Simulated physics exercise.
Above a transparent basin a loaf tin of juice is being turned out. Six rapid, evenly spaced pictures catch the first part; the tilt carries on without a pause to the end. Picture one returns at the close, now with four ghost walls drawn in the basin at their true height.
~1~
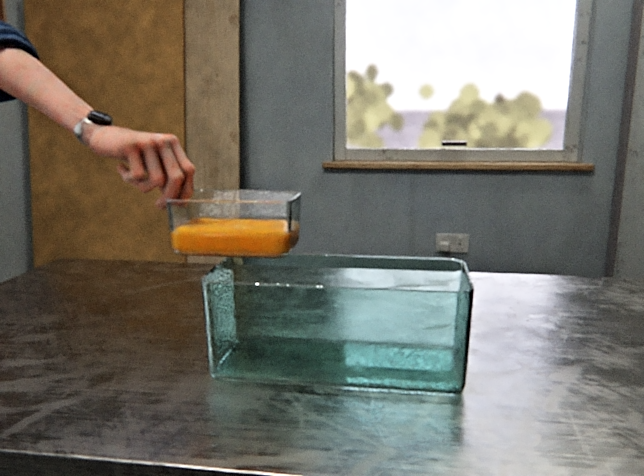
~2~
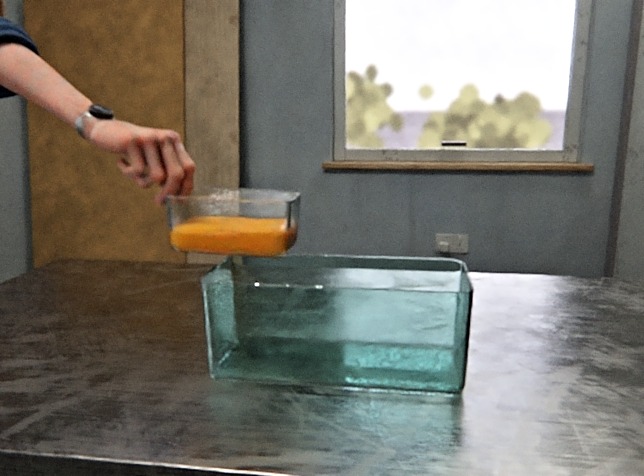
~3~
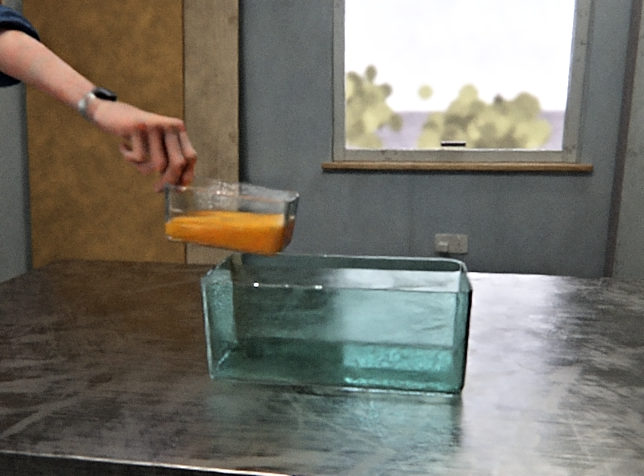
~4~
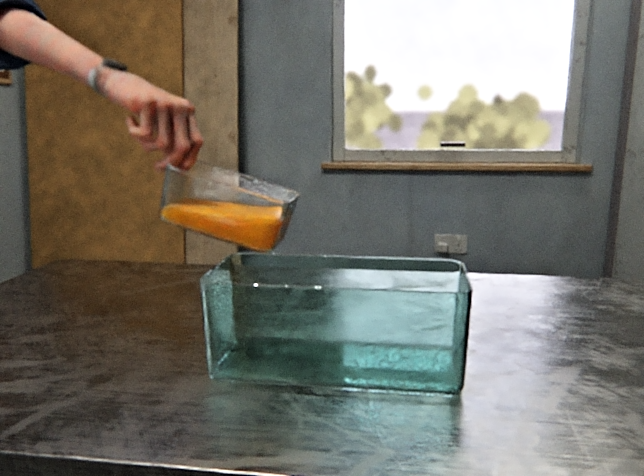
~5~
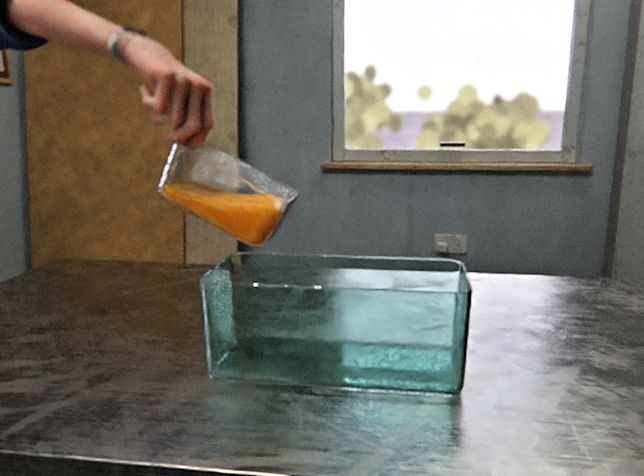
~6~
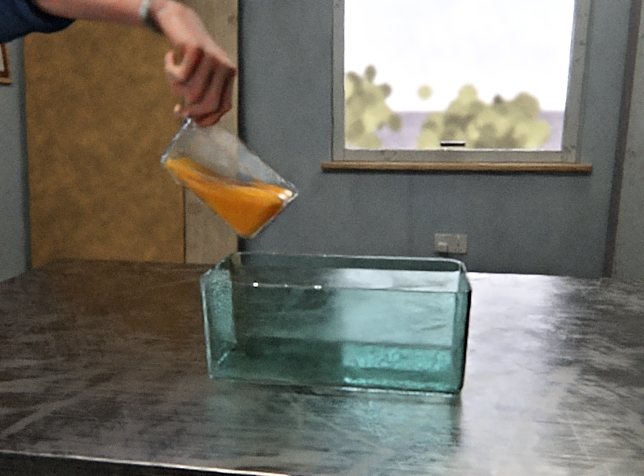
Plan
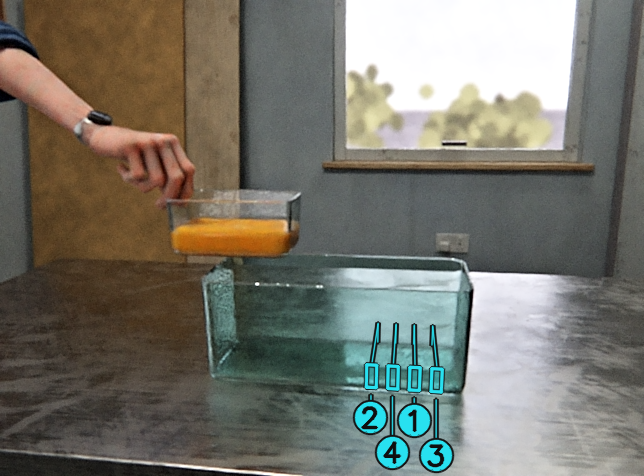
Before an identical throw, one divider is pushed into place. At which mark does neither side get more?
Use position 2.
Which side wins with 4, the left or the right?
The left side.
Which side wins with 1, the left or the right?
More ends on the left.
On the marked copy, 1 at (414, 398); 2 at (370, 395); 3 at (436, 399); 4 at (392, 396).
If 1 is chosen, about 84 % ends left of the wall and 12 % right of it; 4 % is lost outside.
If 2 is chosen, about 55 % ends left of the wall and 44 % right of it.
If 3 is chosen, about 81 % ends left of the wall and 15 % right of it; 5 % is lost outside.
If 4 is chosen, about 82 % ends left of the wall and 15 % right of it; 3 % is lost outside.
